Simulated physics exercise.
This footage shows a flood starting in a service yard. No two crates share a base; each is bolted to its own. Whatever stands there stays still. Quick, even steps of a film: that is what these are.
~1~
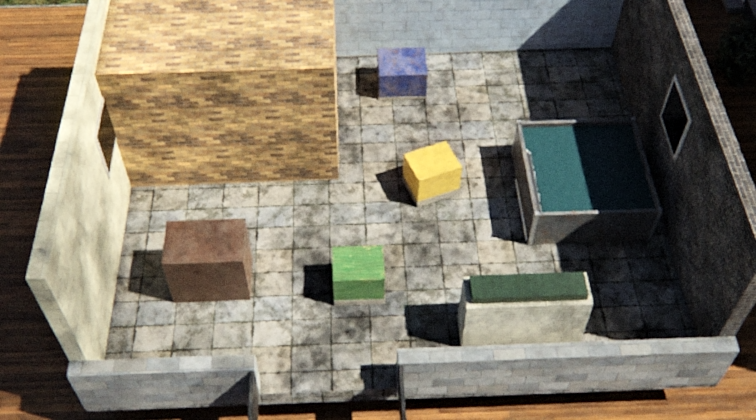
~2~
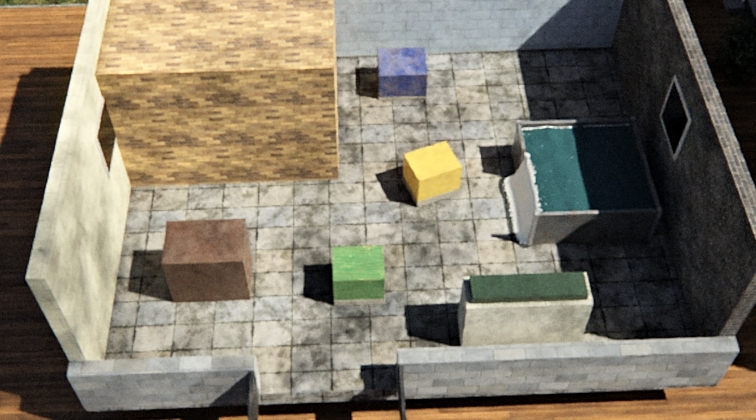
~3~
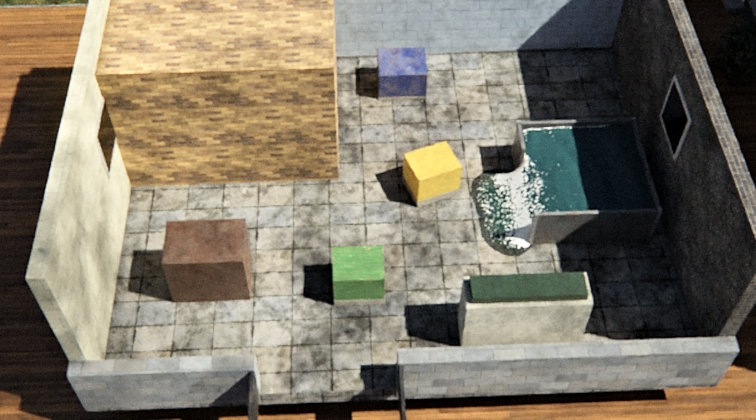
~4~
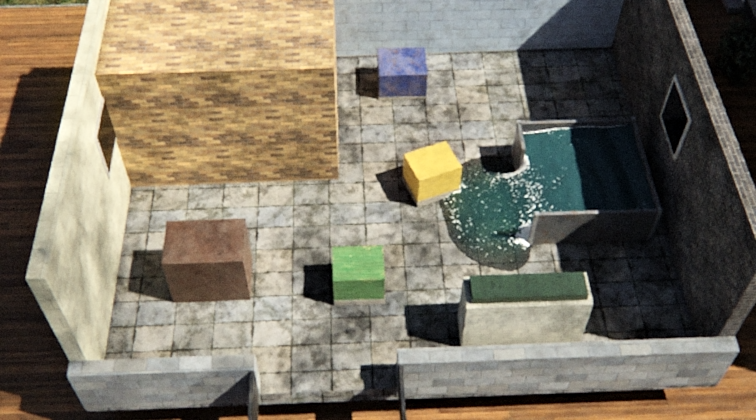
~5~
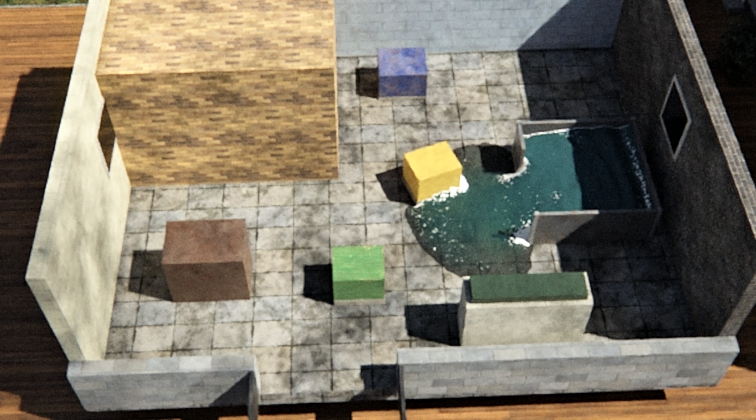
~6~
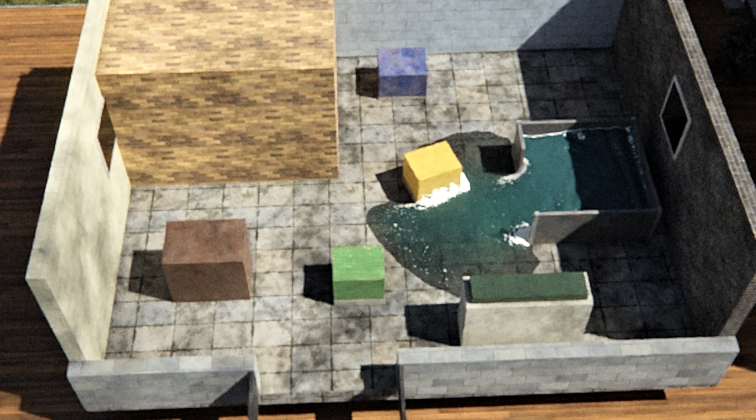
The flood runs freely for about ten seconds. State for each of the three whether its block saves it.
One by one: The green crate will be touched, the yellow crate will be touched, the blue crate will be touched.
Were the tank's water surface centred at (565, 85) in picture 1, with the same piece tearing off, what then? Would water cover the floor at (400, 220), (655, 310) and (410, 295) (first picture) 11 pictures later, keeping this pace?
Taking the three spots in order: Bare, bare, bare.
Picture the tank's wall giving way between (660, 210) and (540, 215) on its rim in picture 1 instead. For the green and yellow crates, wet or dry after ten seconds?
Green gets drenched; yellow stays untouched.
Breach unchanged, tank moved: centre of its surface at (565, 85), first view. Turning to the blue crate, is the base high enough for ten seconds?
Result - blue crate gets flooded.
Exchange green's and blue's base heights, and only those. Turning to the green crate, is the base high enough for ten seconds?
Well, the green one is inundated then.
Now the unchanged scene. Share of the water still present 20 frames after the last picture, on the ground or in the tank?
I make it around 92 per cent.
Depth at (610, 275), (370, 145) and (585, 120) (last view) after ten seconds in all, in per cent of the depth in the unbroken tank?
I'd say close to 2, 4 and 2 percent.
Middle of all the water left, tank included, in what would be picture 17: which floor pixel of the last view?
The spot I would choose is (471, 215).
A moment on, water covers 25 % of the floor; the green crate water round its plinth, the yellow crate water round its plinth, the blue crate water round its plinth.
Next, water covers 50 % of the floor; the green crate water round its plinth, the yellow crate water round its plinth, the blue crate water round its plinth.
Then, water covers 60 % of the floor; the green crate water round its plinth, the yellow crate water round its plinth, the blue crate water round its plinth.
Later, water covers 75 % of the floor; the green crate water round its plinth, the yellow crate water round its plinth, the blue crate water round its plinth.
In the end, water covers 95 % of the floor; the green crate was topped, the yellow crate was topped, the blue crate was topped.
